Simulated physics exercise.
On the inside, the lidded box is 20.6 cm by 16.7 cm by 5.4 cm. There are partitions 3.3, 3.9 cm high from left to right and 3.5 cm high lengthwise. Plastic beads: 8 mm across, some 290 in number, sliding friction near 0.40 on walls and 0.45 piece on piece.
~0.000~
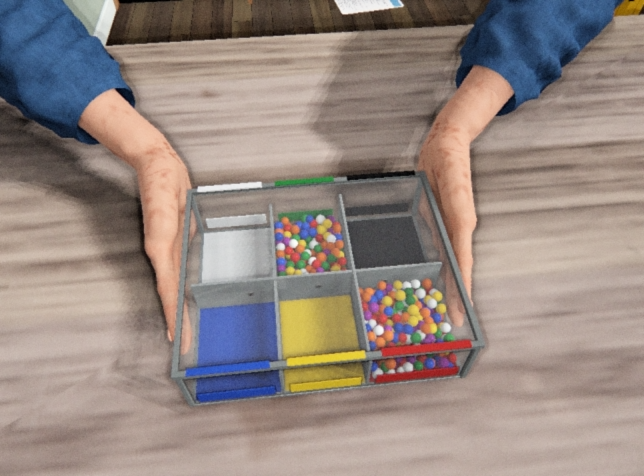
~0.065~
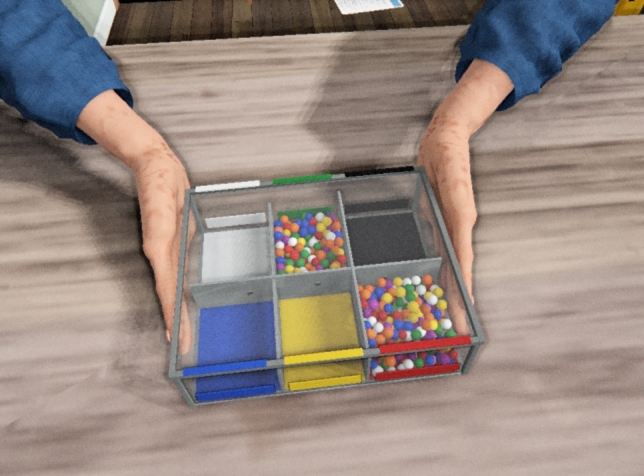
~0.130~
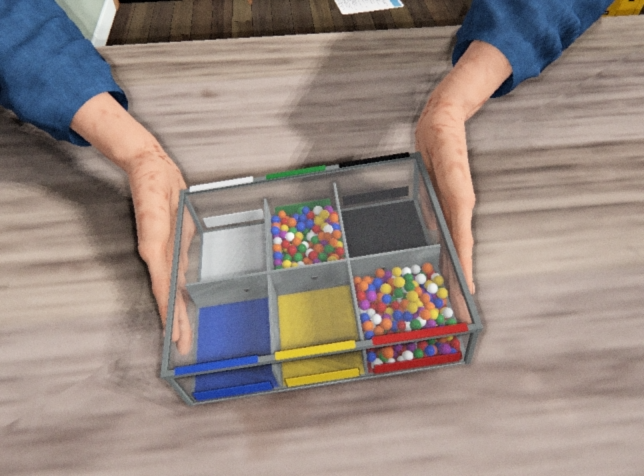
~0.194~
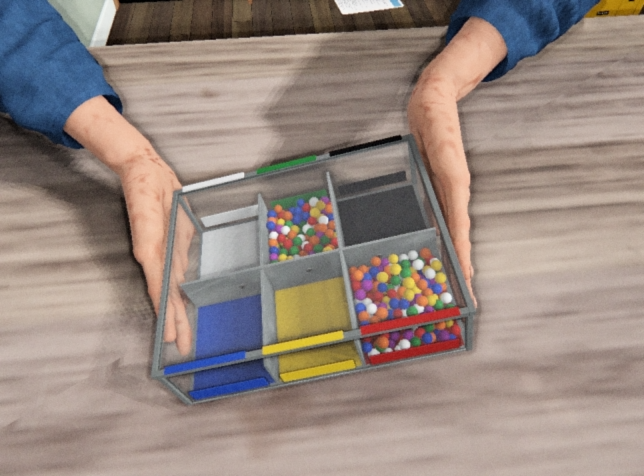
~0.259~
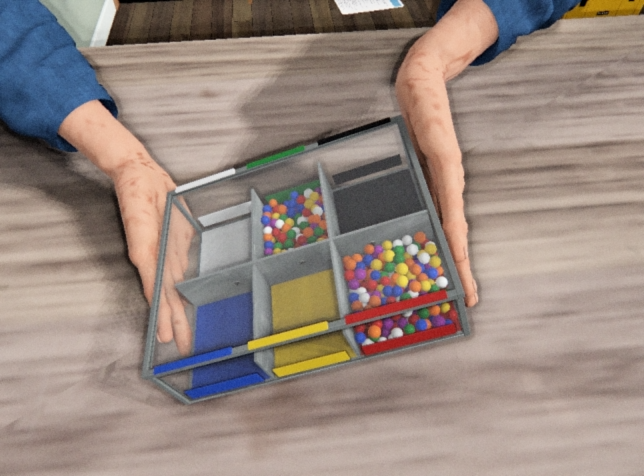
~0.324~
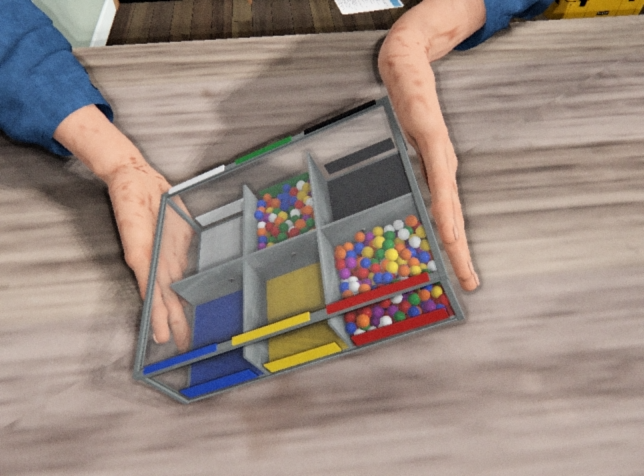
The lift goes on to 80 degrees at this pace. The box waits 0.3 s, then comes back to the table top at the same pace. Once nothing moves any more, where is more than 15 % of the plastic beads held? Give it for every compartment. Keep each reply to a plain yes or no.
Here goes: Red yes; blue no; green yes; yellow no; white no; black no.
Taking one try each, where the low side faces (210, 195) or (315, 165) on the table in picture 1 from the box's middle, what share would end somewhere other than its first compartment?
Estimate: Some 30 % and some 15 % respectively.
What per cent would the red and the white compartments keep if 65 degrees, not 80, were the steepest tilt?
Red 55 %; white 5 %.
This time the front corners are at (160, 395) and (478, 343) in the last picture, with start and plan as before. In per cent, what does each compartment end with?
Final shares: Red 55%, blue 15%, green 30%, yellow 0%, white 0%, black 0%.
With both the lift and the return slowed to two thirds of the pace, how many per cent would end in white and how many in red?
In that case the white compartment would hold 10 per cent and the red one 45 per cent.
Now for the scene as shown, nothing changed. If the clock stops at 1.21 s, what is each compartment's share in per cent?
In per cent: Red 45, blue 5, green 40, yellow 5, white 5, black 0.
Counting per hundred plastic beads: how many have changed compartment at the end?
About 20 %.
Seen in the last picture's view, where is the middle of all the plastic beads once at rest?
Approximately (312, 299) in the last view.
After 1.21 s, tilt 80 degrees; red 45 %, blue 5 %, green 40 %, yellow 5 %, white 5 %.
After 1.81 s, tilt 39 degrees; red 40 %, blue 10 %, green 40 %, yellow 5 %, white 10 %.
Then, at 2.45 s, tilt 0 degrees; red 40 %, blue 10 %, green 40 %, yellow 5 %, white 10 %.
By 3.4 s all is still; red 40 %, blue 10 %, green 40 %, yellow 5 %, white 10 %, black 0 %.
